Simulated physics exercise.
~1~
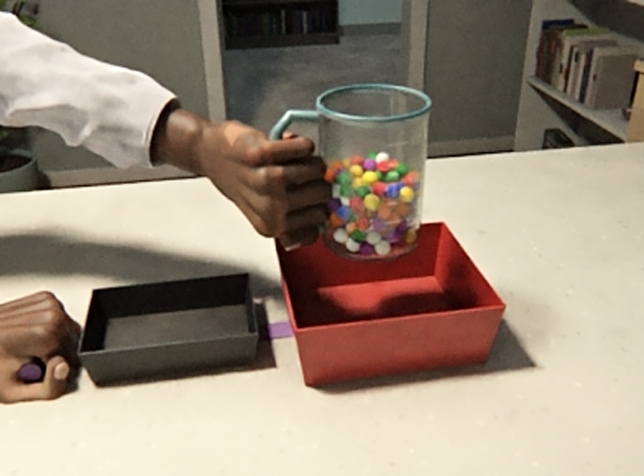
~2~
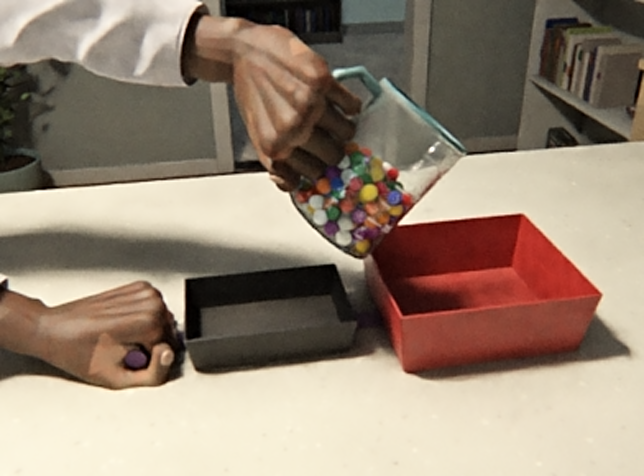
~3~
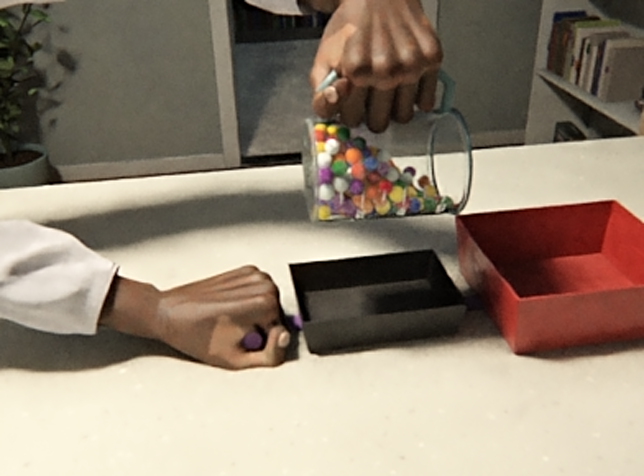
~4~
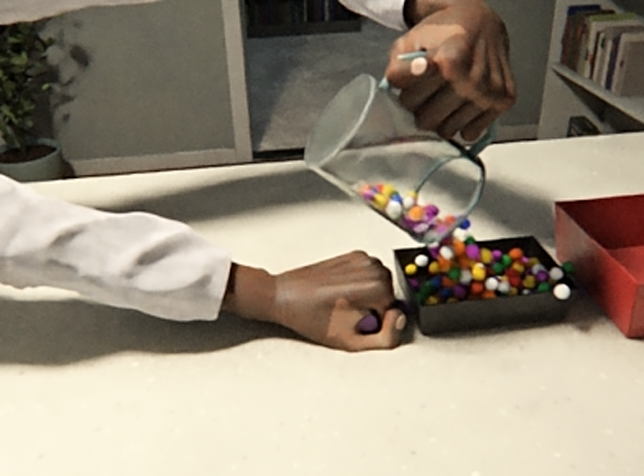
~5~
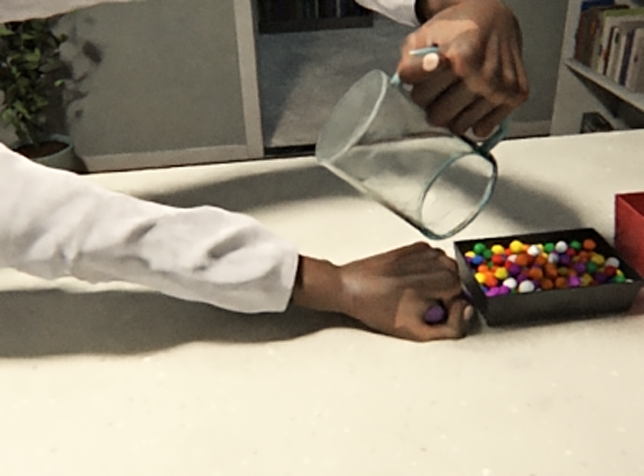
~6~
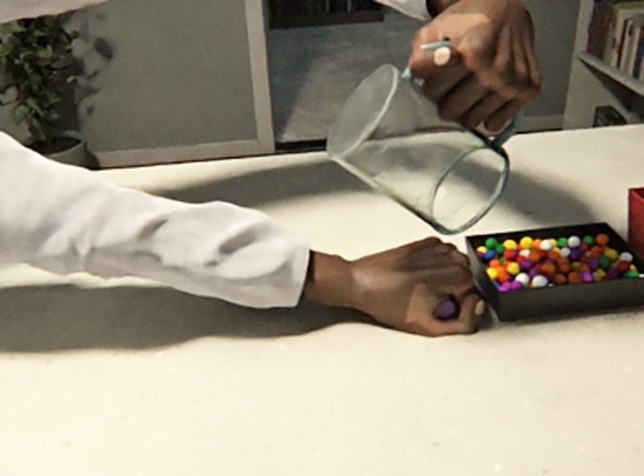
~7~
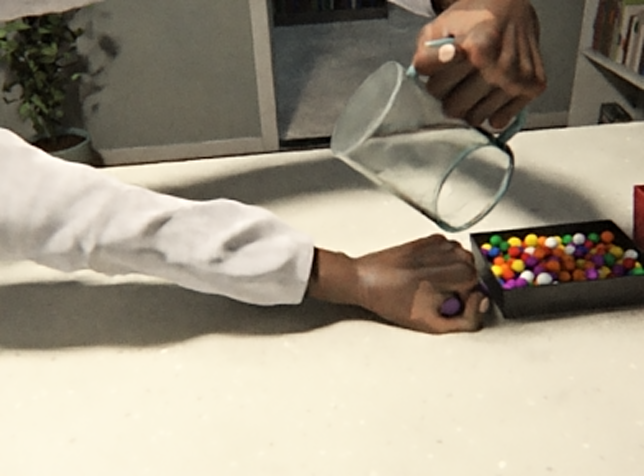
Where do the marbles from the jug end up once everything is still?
They end up in the black tin, with none seen lying on the table and none seen going into the red tin.
